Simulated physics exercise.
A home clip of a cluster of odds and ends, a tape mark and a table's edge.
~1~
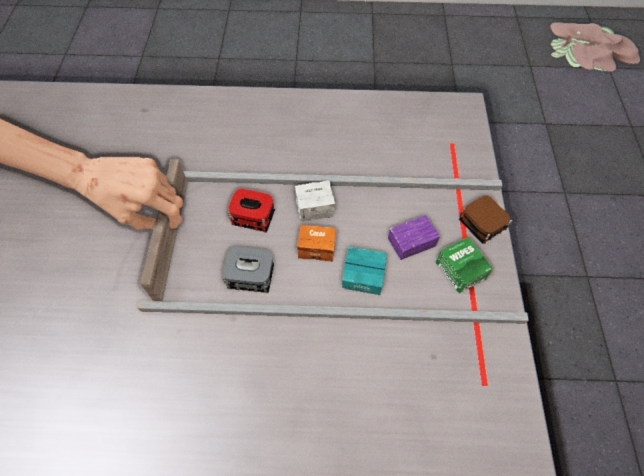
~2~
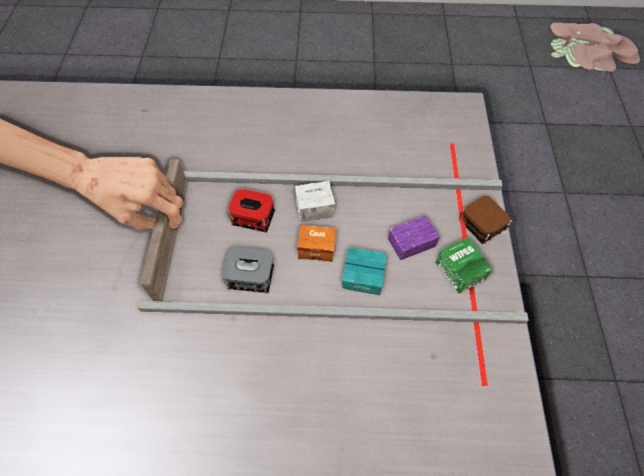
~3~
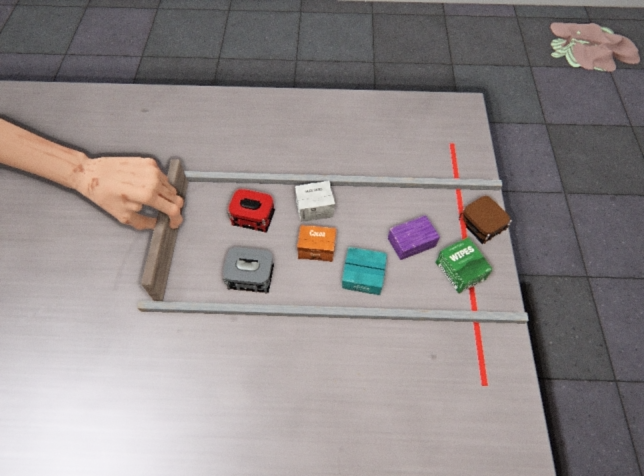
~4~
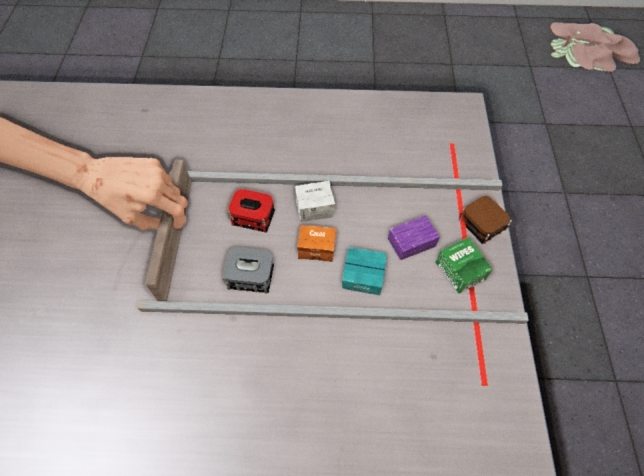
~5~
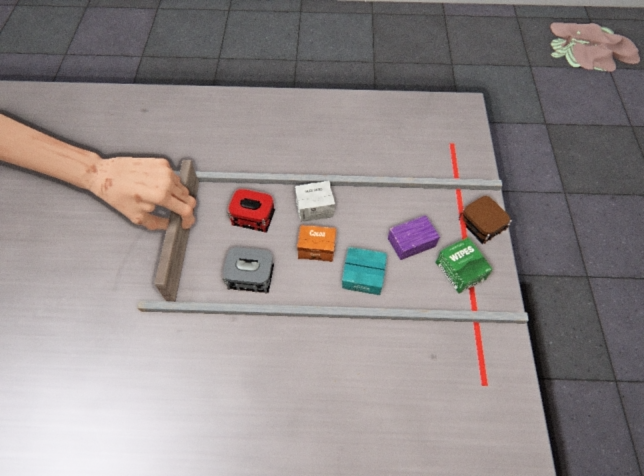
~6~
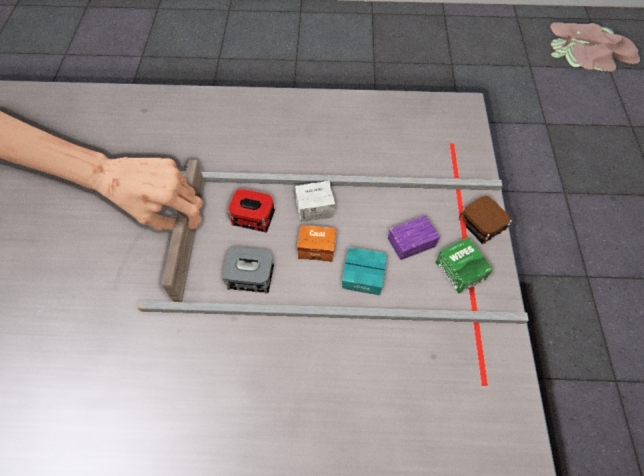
A hand held a wooden board upright between two rails on a table, then slid it slightly right toward the red and gray cases, while all the colorful boxes stayed still.
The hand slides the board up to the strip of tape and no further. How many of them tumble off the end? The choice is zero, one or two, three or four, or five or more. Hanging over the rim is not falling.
As it turns out, the number that fall off is five or more.
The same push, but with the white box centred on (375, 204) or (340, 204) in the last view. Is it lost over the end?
In turn it comes down; is lost.
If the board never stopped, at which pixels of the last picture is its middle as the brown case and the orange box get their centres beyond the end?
Near (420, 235) and (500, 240).
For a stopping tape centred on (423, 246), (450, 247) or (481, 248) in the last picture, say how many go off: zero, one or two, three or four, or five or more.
One after another: One to two; one or two; at least five.
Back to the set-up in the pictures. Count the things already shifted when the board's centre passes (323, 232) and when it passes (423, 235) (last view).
At the one place 5, at the other 8.
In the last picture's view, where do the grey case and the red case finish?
First (495, 277), then (484, 213).
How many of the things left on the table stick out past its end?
Overhanging: 0.
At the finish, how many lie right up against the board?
That makes 3.
A little later, none off yet; brown case at rest near (484, 220); green box at rest near (463, 266); purple block at rest near (413, 238).
When it is over, the number that fall off is five or more; down, white box, turquoise box, purple block, green box and brown case.
